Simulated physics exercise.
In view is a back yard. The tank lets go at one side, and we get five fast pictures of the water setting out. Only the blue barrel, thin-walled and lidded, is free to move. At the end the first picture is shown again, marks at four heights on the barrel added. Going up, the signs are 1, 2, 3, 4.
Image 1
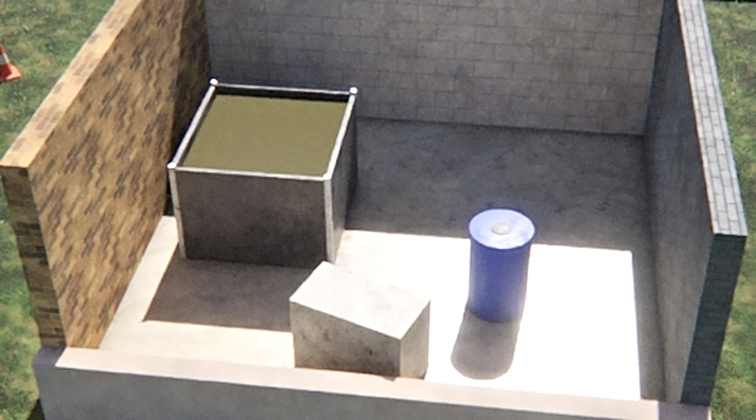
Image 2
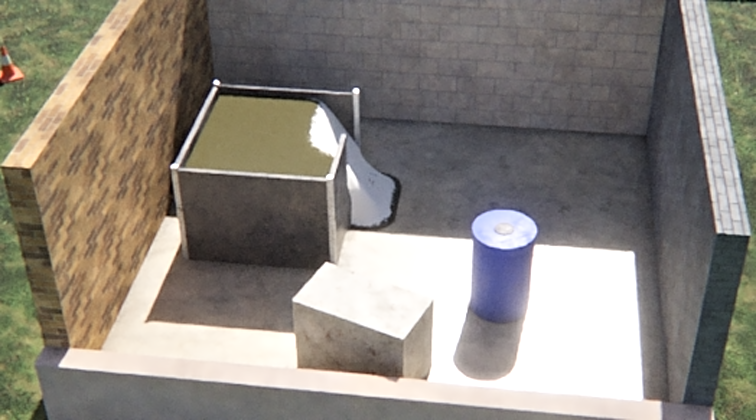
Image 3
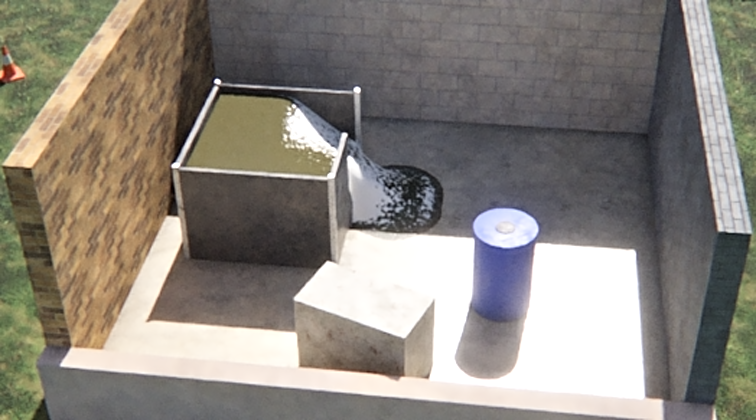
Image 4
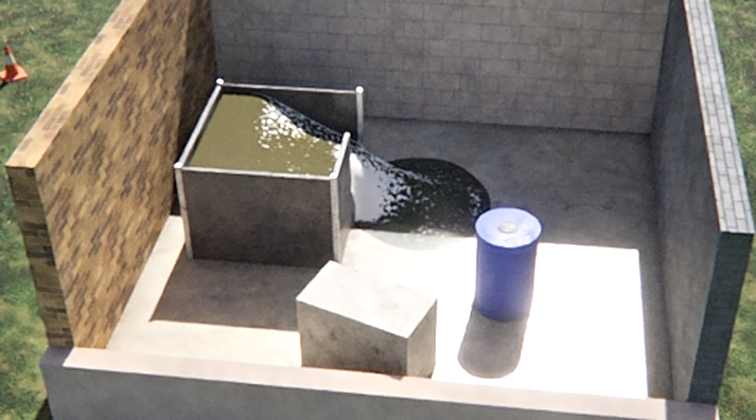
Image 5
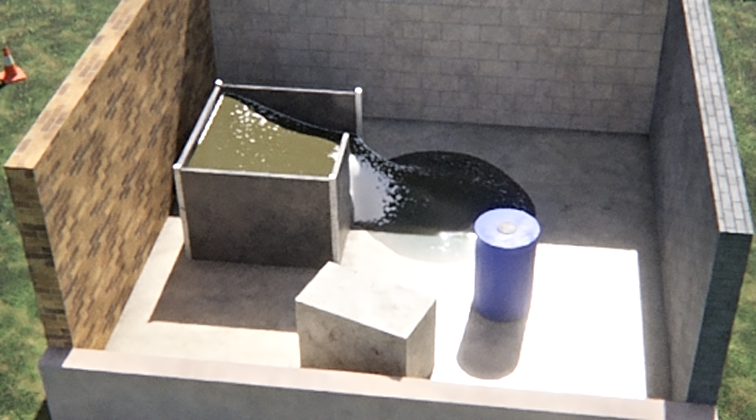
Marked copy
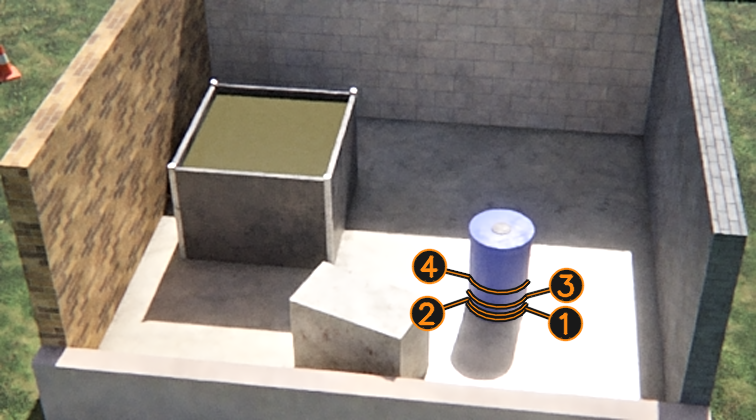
In a back yard, murky water poured from the right side of a full, square tank and spread across the walled floor toward a blue barrel, which stayed upright and barely moved.
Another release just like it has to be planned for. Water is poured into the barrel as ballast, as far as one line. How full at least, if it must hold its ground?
That is level 3.
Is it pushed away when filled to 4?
No.
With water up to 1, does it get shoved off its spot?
Yes, it does.
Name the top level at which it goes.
It is 2.
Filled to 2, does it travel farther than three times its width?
No, it does not.
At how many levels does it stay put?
Two of them.
On the marked copy, 1 at (495, 319); 2 at (495, 315); 3 at (496, 306); 4 at (497, 292); from the bottom up 1, 2, 3, 4.
For level 1, it is pushed about 3 times its own width away.
For level 2, it is pushed about its own width away.
For level 3, it does not move.
For level 4, it does not move.
